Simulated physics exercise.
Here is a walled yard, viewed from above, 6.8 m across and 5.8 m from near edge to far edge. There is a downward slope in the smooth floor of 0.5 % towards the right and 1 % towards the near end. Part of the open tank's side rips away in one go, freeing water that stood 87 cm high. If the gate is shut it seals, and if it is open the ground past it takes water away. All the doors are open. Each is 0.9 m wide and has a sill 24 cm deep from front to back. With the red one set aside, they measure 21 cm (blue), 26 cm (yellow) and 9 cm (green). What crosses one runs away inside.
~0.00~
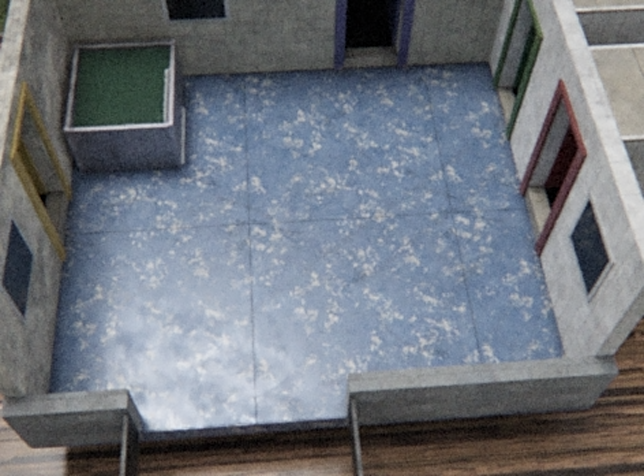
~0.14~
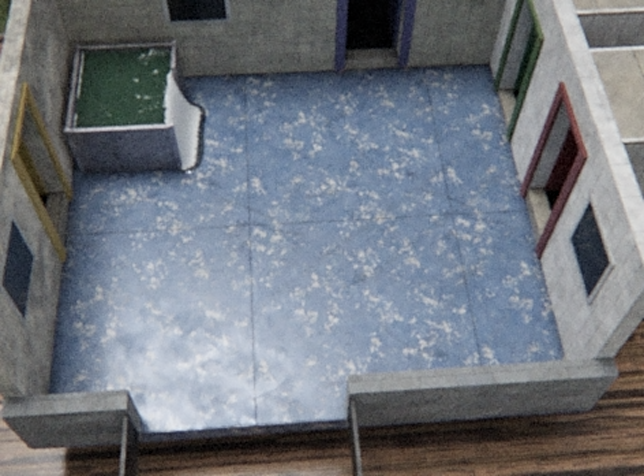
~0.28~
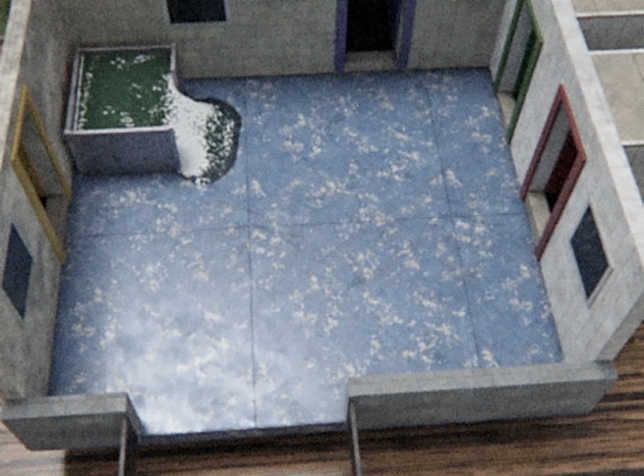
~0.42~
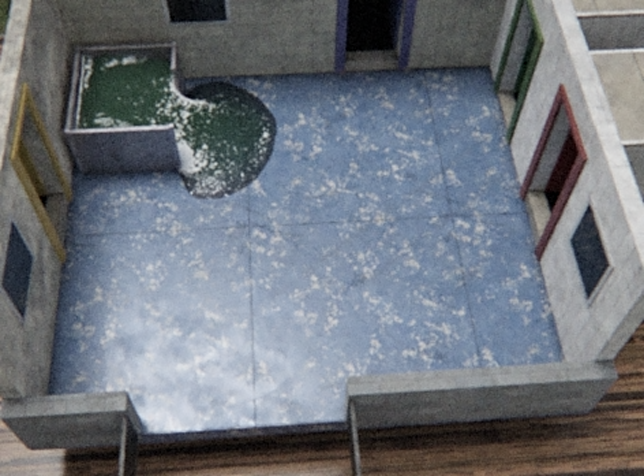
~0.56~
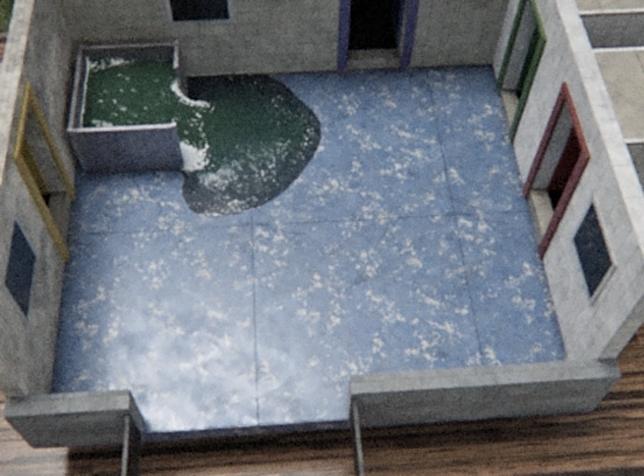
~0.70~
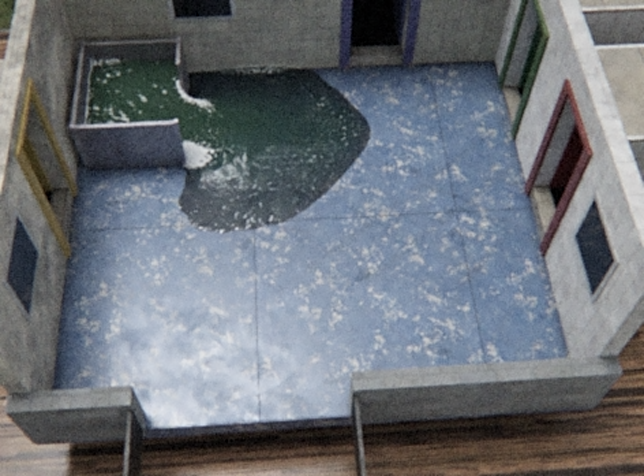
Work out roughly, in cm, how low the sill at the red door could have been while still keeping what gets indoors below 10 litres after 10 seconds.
No lower than about 16 cm.
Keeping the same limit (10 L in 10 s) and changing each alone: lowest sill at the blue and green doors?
Close to 6.5 cm (blue) and close to 23 cm (green).
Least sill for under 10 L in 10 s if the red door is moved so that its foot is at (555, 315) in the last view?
You'd want it roughly 13.5 cm high.
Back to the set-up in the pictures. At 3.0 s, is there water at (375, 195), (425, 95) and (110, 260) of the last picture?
One by one: Drenched, drenched, clear.
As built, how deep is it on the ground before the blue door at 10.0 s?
The depth there is around 2.5 cm.
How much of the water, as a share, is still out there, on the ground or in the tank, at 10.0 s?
Something like 82 per cent of it remains.
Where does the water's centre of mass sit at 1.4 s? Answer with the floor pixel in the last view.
I'd put it close to (240, 135).
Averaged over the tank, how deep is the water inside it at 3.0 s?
It averages close to 18 centimetres.
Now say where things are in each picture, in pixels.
The first frame shows still water, 87 cm deep, in the open tank at (123, 88); the red door at (548, 180) is dry.
In the second frame, the front is at (201, 121), 0.3 m from the gap at (176, 122); 0.3 m2 of floor is wet, 87 cm left at the back.
In the third frame, the gap is at (176, 127), the front 0.9 m out at (235, 134); the back of the open tank holds 78 cm.
In the fourth frame, the gap is at (177, 128), the front 1.4 m out at (270, 143); the back of the open tank holds 76 cm.
In the fifth frame, the front is at (315, 143), 2.1 m from the gap at (179, 127); 4.5 m2 of floor is wet, 70 cm left at the back.
In the sixth frame, the front is at (363, 140), 2.8 m from the gap at (181, 124); 6.7 m2 of floor is wet, 63 cm left at the back; 2.9 m in a straight line remain to the red door at (553, 180).
After 1.4 s water covers 45 % of the floor, deepest (32 cm) near (197, 142); it has not reached the red door.
After 3.0 s water covers 65 % of the floor, deepest (36 cm) near (568, 384); 15 cm at the red door, 0 litres in over its 25 cm sill.
After 10.0 s water covers 90 % of the floor, deepest (12 cm) near (568, 384); 6 cm at the red door, 0 litres in over its 25 cm sill.
At the red door as built, the water arrived by 1.7 s and peaked near 22 cm at 2.0 s.
With a sill of 14 cm, 17 litres would have come in within the 10 s; with 18.5 cm, 3 litres. So under 10 litres takes about 16 cm.
